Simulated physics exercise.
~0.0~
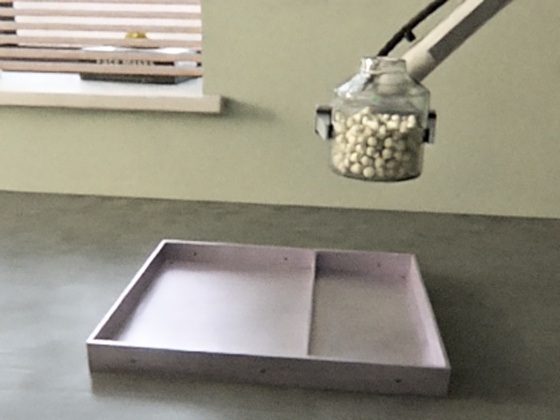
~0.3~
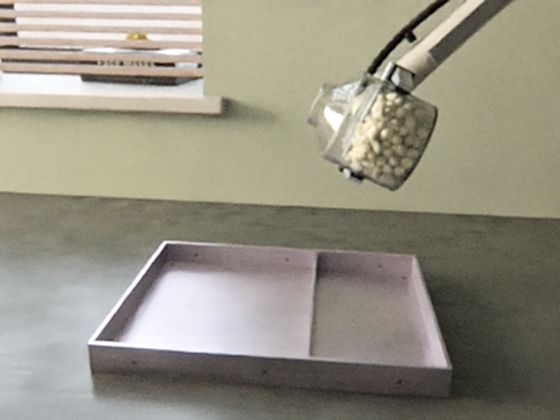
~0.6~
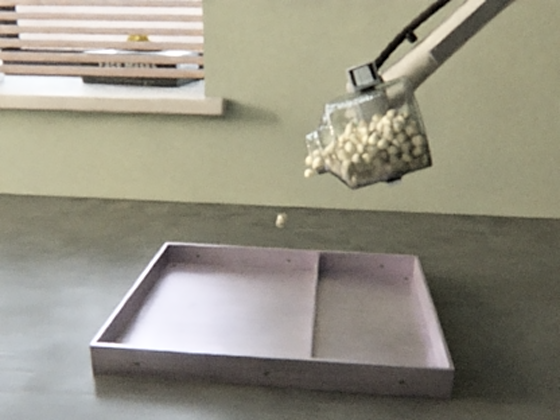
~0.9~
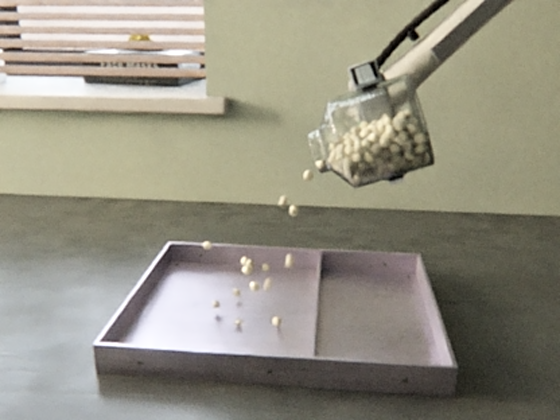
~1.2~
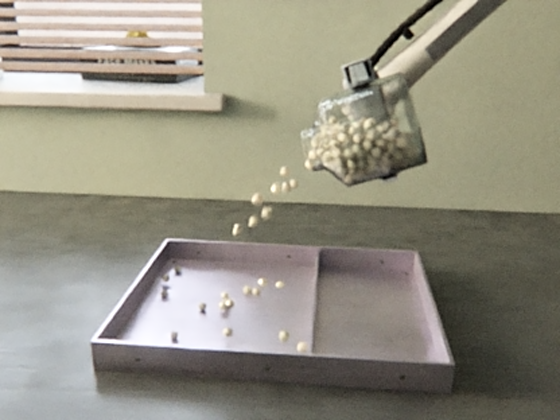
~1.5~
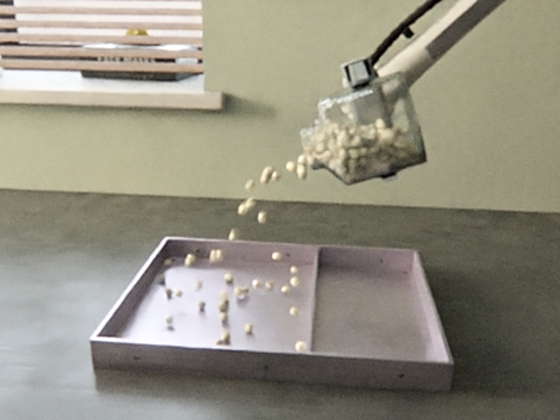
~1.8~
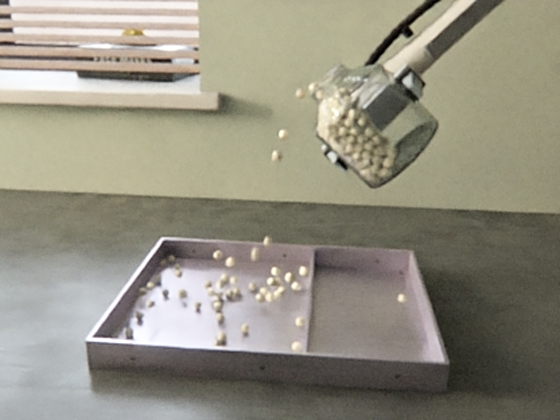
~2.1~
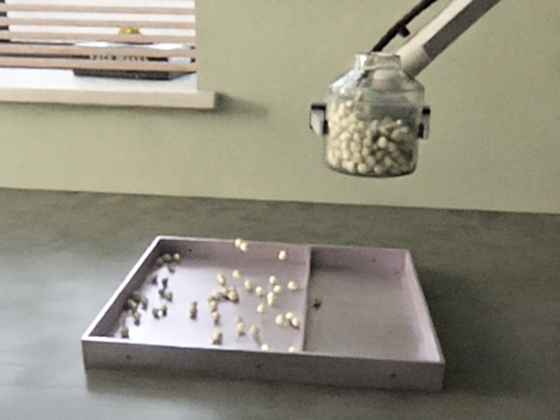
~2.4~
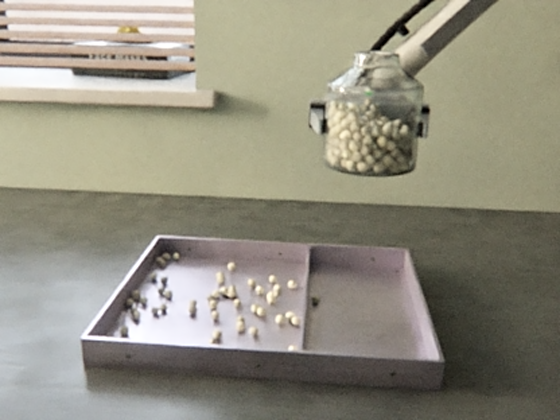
A robotic arm tips a clear jar of pale beads to the left above a shallow, divided pinkish tray, and some spill out and scatter mostly across the left section. The arm then turns the jar upright, still holding most of the beads.
